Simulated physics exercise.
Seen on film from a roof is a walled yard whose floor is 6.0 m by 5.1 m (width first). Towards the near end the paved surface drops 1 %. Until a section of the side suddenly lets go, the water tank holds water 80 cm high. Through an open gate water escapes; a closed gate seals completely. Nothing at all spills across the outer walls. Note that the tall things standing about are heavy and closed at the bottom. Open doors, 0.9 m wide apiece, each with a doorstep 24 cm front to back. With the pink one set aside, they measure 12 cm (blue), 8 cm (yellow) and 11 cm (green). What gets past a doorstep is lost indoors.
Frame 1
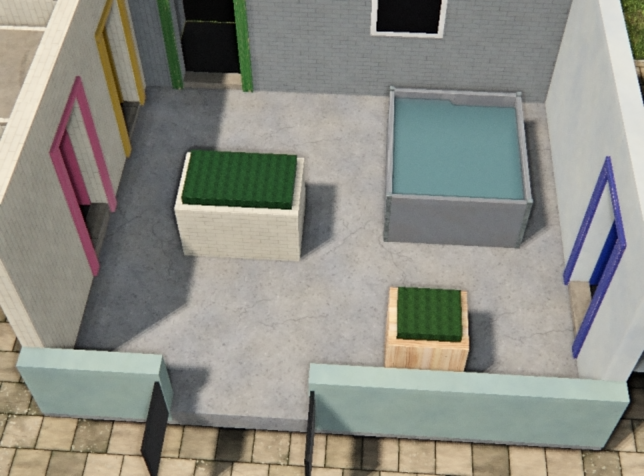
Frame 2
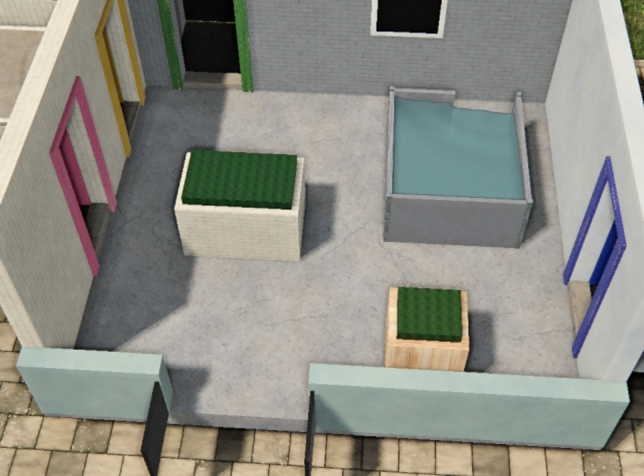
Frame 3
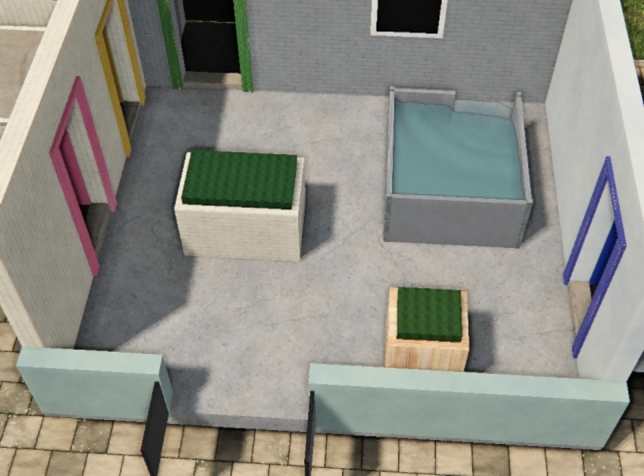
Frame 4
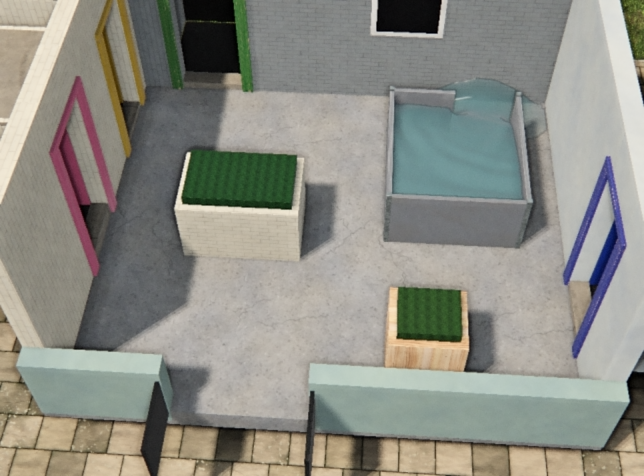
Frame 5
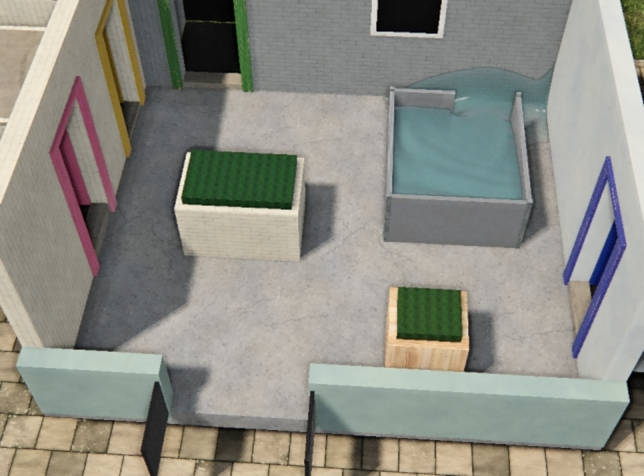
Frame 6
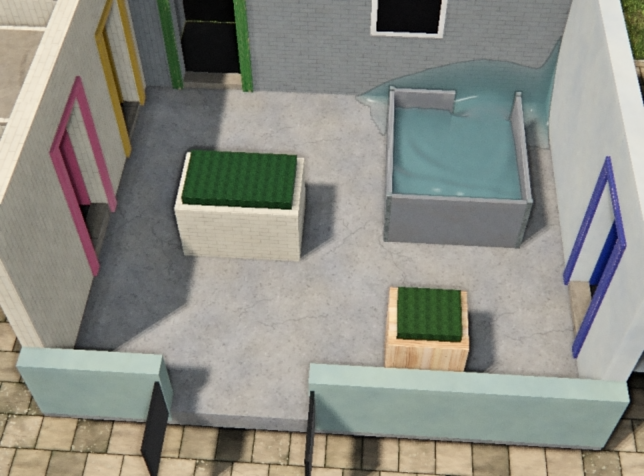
Grey water tank in a walled yard opening at its far side, water pouring out and spreading along the back wall.
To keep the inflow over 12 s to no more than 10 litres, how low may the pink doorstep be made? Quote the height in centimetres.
No lower than about 6 cm.
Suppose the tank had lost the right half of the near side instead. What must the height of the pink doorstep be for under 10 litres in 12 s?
You'd want it roughly 9.5 centimetres tall.
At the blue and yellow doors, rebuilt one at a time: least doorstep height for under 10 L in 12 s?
You'd want about 9.0 centimetres at blue and about 18 centimetres at yellow.
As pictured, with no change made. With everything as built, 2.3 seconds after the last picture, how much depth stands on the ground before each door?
At the green door the depth is 3 cm, at pink 9 cm, at yellow 21 cm and at blue 12 cm.
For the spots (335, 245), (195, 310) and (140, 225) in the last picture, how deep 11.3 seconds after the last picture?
Roughly 7, then 5, then 6 cm.
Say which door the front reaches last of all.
Last: Pink.
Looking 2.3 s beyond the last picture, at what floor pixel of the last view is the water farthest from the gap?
At about (96, 272).
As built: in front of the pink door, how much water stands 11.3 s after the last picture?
6.5 cm.
Then, 0.7 s after the last picture water covers 20 % of the floor, deepest (64 cm) near (530, 105); it has not reached the pink door.
Then, 2.3 s after the last picture water covers 55 % of the floor, deepest (36 cm) near (578, 402); 9 cm at the pink door, 0 litres in over its 19 cm doorstep.
Then, 11.3 s after the last picture water covers 95 % of the floor, deepest (14 cm) near (405, 406); 6 cm at the pink door, 0 litres in over its 19 cm doorstep.
At the pink door as built, the water peaked near 9 cm, 2.3 s after the last picture.
Run again over the same 12 s with other heights there, 13 litres in over 5.5 cm, 5 litres over 7 cm. The limit of 10 litres is kept from about 6 cm up.
